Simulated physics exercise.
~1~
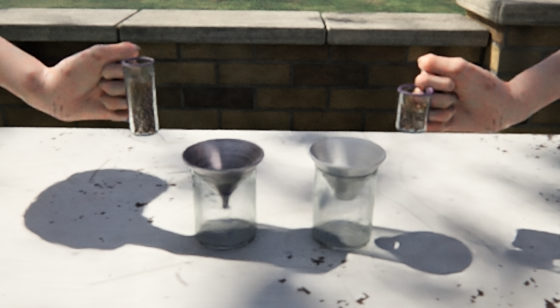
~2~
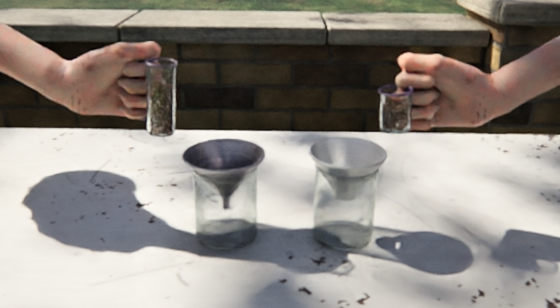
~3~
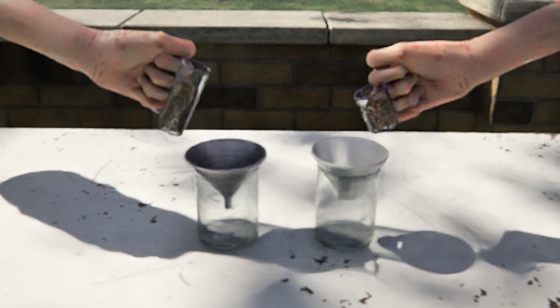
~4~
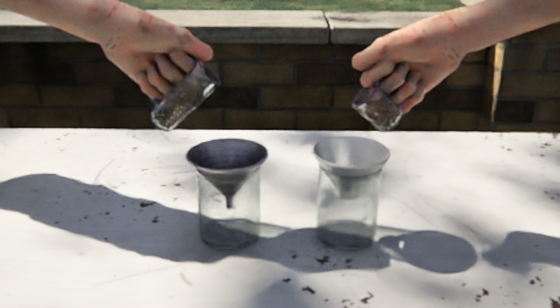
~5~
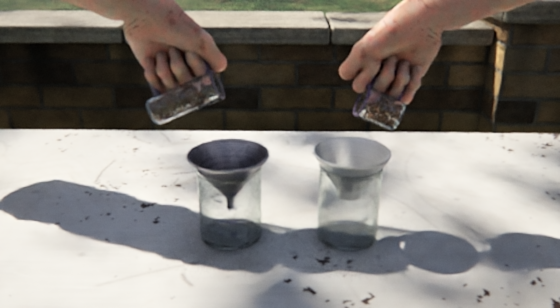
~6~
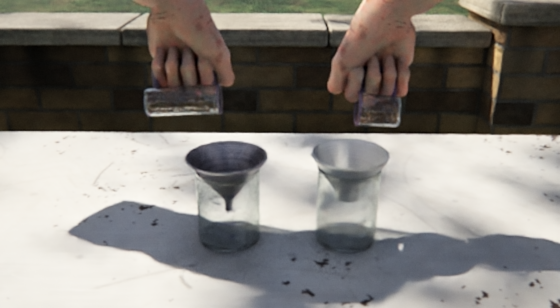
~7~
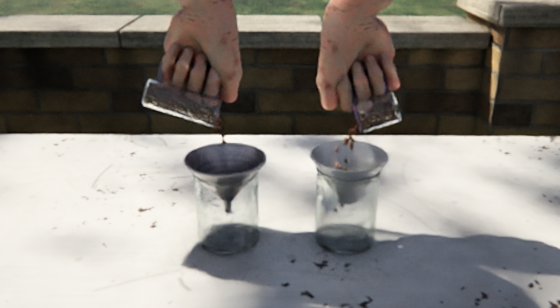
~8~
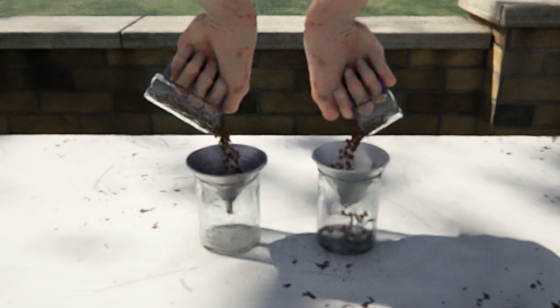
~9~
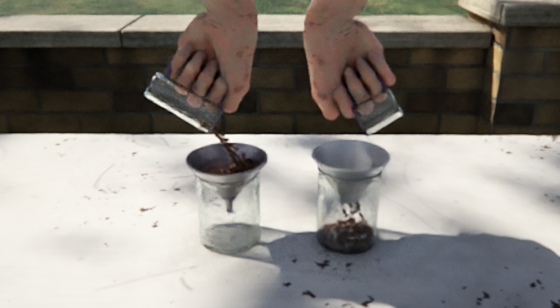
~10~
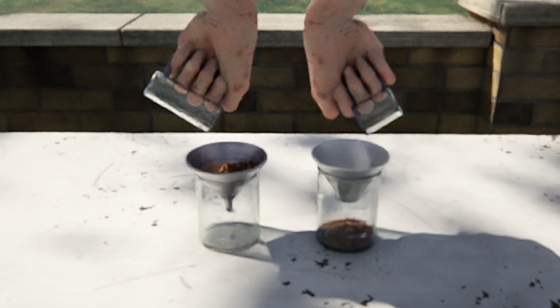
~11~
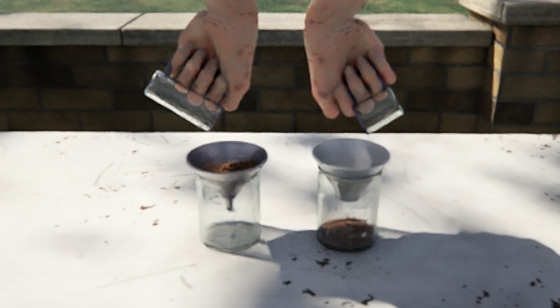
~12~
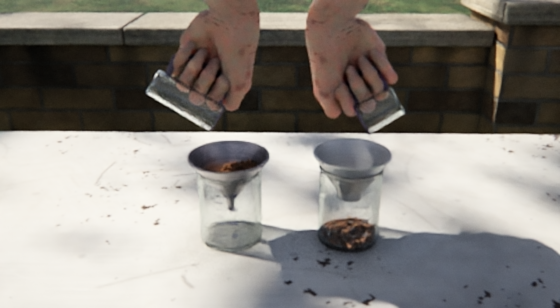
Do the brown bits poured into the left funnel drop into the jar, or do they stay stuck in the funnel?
They stay stuck in the left funnel and none reach its jar, while the bits on the right all drop through.
